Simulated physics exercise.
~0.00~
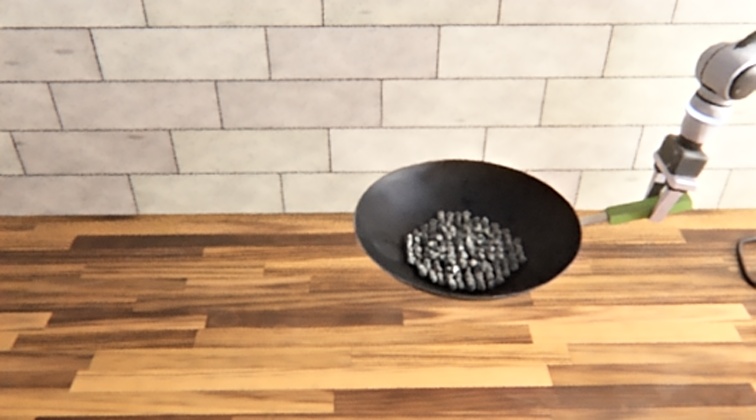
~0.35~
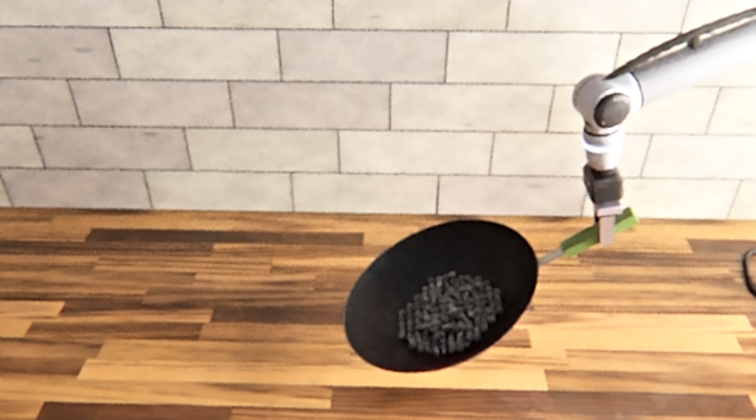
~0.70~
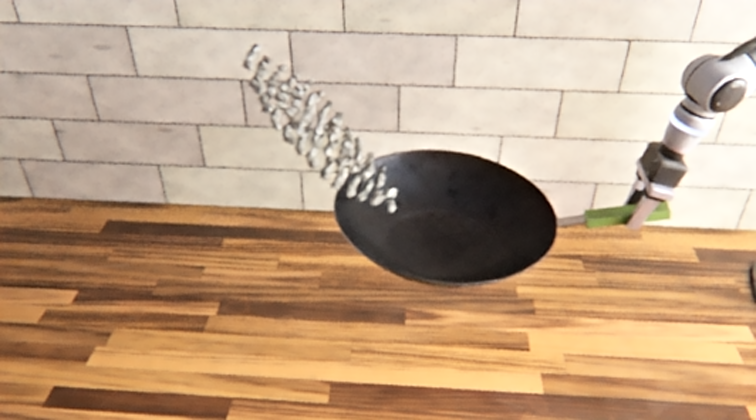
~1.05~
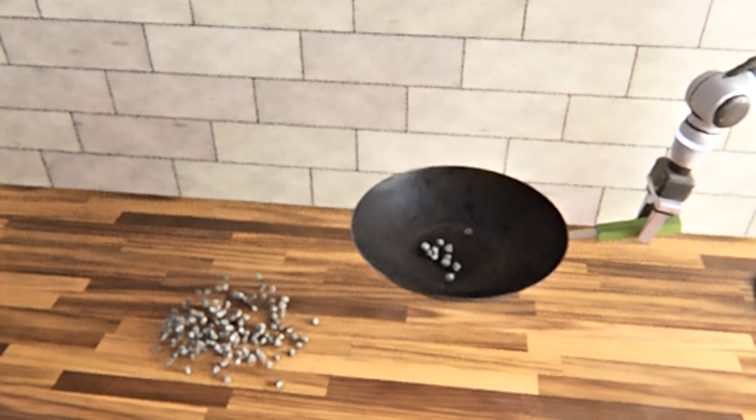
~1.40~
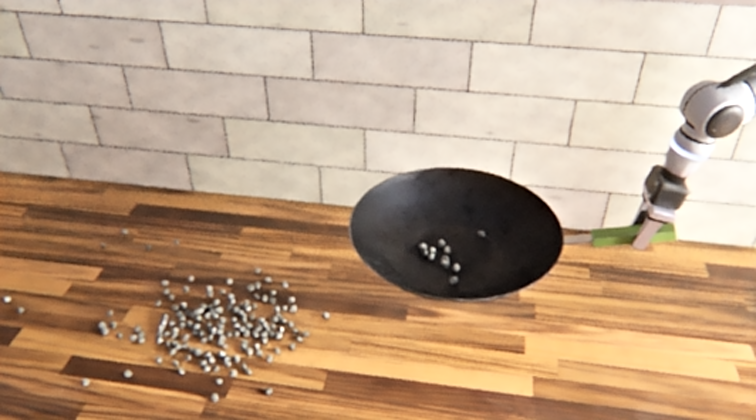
In the video, a robot arm holding a black wok of small gray pebbles lowers and tilts it, then swings it back up, flinging most of the pebbles out to the left, where they scatter across the wooden table while a few stay in the wok.
